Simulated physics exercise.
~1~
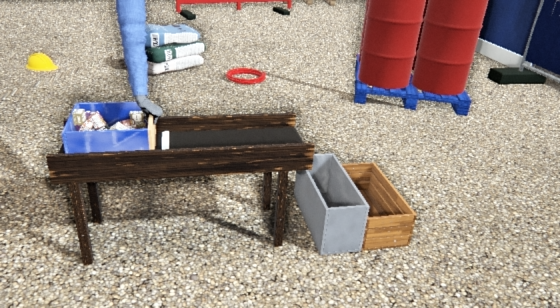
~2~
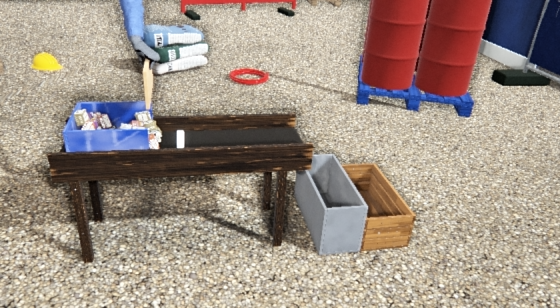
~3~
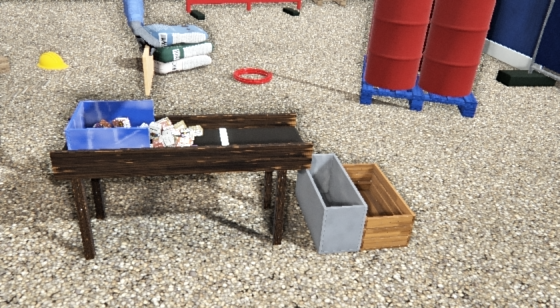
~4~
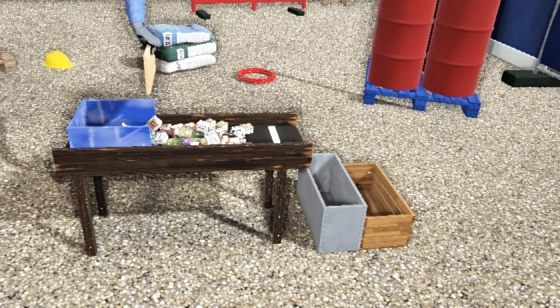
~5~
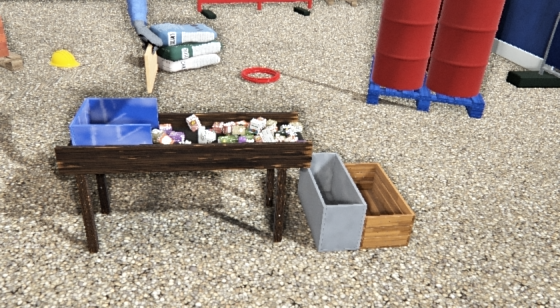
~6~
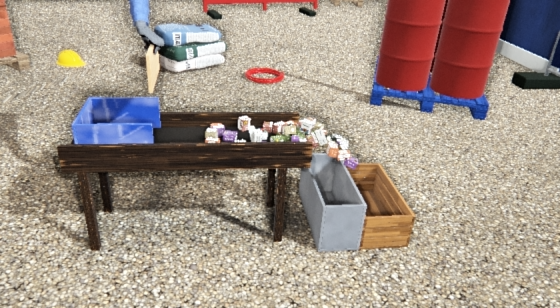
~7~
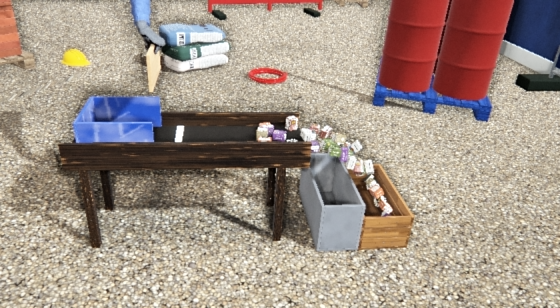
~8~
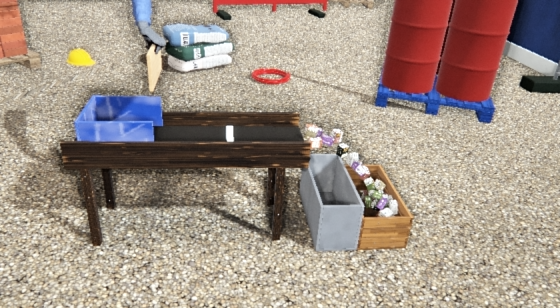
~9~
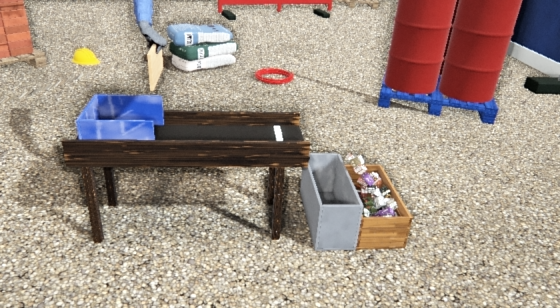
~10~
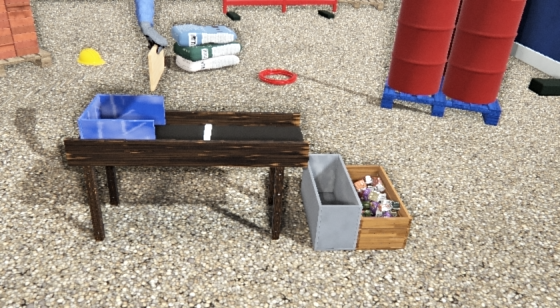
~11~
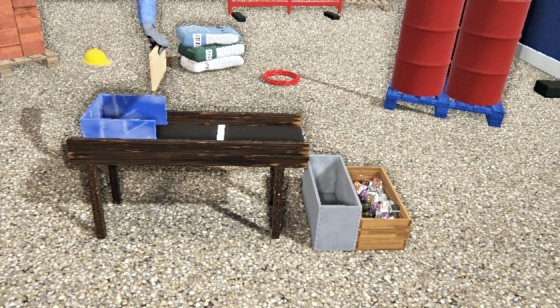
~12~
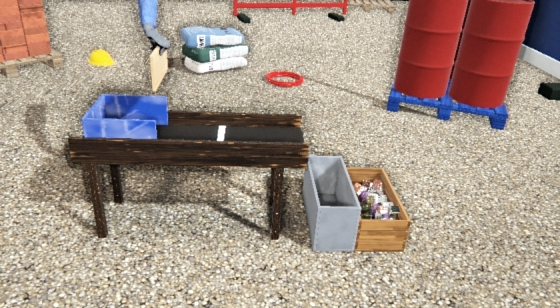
On pebbly ground seen from slightly above, with the view drifting gently sideways, a dark wooden-sided belt stands left of a grey tote and a wooden bin. A blue pen full of small cartons sits on the belt's left end, with red drums, stacked sacks and a red ring behind. A blue arm lifts a flat gate from the pen's right side. The cartons ride out rightward in a loose spread, then tumble off the end, passing over the grey tote. They drop into the wooden bin and settle there, leaving the pen and belt empty.
